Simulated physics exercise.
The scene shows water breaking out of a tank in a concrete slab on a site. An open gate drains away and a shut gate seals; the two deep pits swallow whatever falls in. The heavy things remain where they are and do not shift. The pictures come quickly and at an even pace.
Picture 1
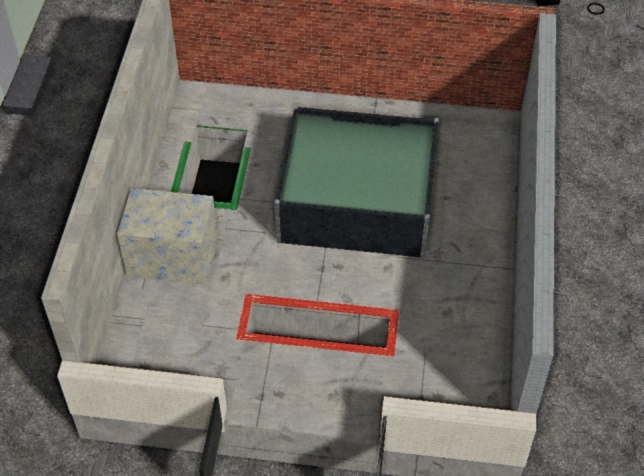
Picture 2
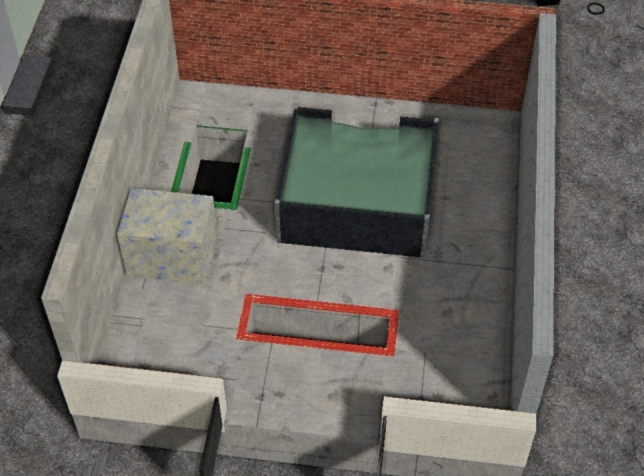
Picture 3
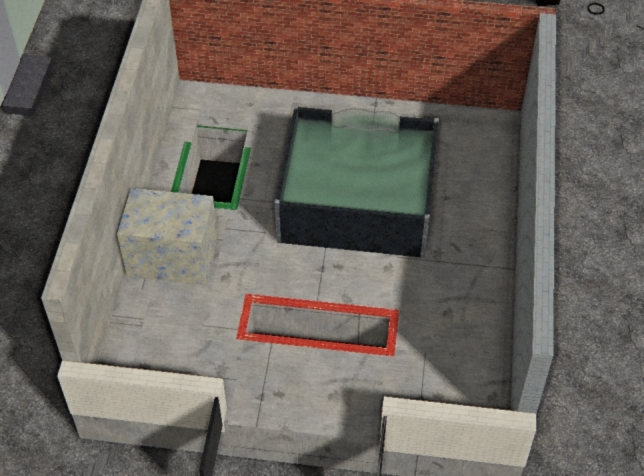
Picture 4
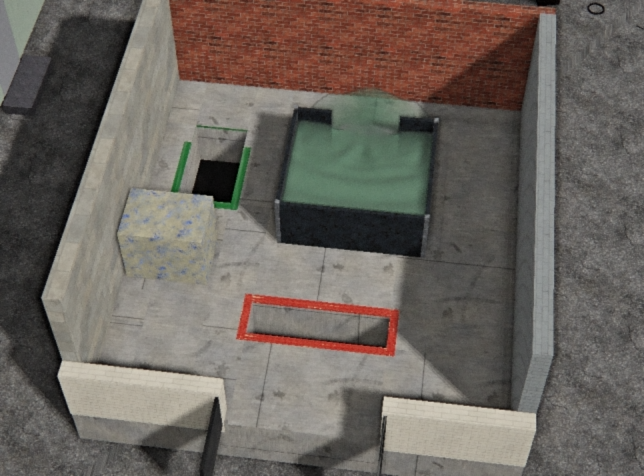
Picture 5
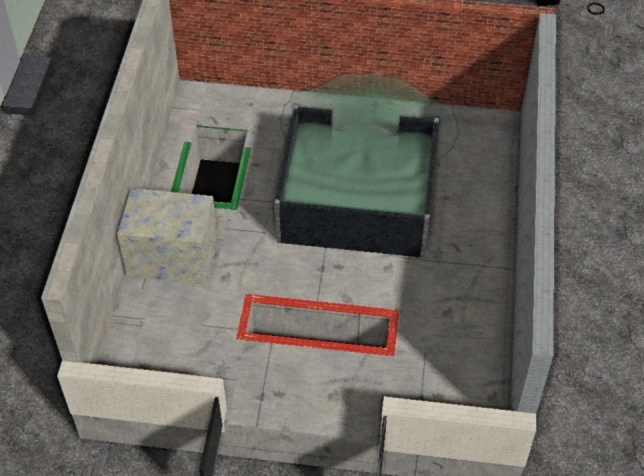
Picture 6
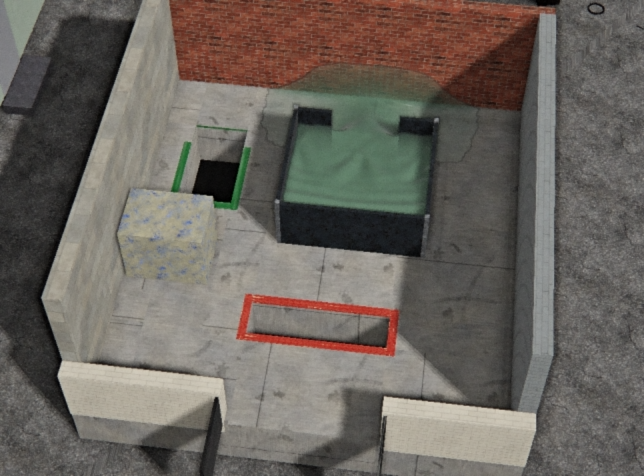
In a walled concrete yard, green water sits still in an open dark-sided tank, then breaks out through a gap on the far side and spreads in a widening sheet across the slab toward the brick wall.
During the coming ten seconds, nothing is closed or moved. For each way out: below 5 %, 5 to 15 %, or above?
The gate gets a middling share of it - five to fifteen per cent. The red pit gets a middling share of it - five to fifteen per cent. The green pit gets a big share of it - past fifteen per cent.
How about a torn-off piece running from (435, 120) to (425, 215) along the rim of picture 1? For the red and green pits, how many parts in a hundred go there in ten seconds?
Red 14 %, green 20 %.
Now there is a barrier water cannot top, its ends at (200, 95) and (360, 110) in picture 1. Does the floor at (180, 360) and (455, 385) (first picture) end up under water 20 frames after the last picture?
First spot not reached; second spot swamped.
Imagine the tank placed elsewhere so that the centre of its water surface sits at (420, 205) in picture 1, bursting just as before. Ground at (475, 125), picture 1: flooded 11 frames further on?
Verdict: Wet.
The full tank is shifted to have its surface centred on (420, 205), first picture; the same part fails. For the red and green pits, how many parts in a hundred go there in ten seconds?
Red about 4 %, green about 40 %.
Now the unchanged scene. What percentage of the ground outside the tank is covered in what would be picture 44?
Some 80 per cent.
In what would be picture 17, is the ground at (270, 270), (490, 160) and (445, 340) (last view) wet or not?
Left dry; drenched; left dry.
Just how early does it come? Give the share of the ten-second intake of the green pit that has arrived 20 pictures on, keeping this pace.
Result: 35 % of the ten-second total.
A moment on, water covers 20 % of the floor; the gate 0 %, the red pit 0 %, the green pit 0 %.
Next, water covers 35 % of the floor; the gate 0 %, the red pit 0 %, the green pit 3 %.
Then, water covers 60 % of the floor; the gate 0 %, the red pit 0 %, the green pit 11 %.
Later, water covers 80 % of the floor; the gate 2 %, the red pit 2 %, the green pit 22 %.
In the end, water covers 90 % of the floor; the gate 7 %, the red pit 8 %, the green pit 31 %.
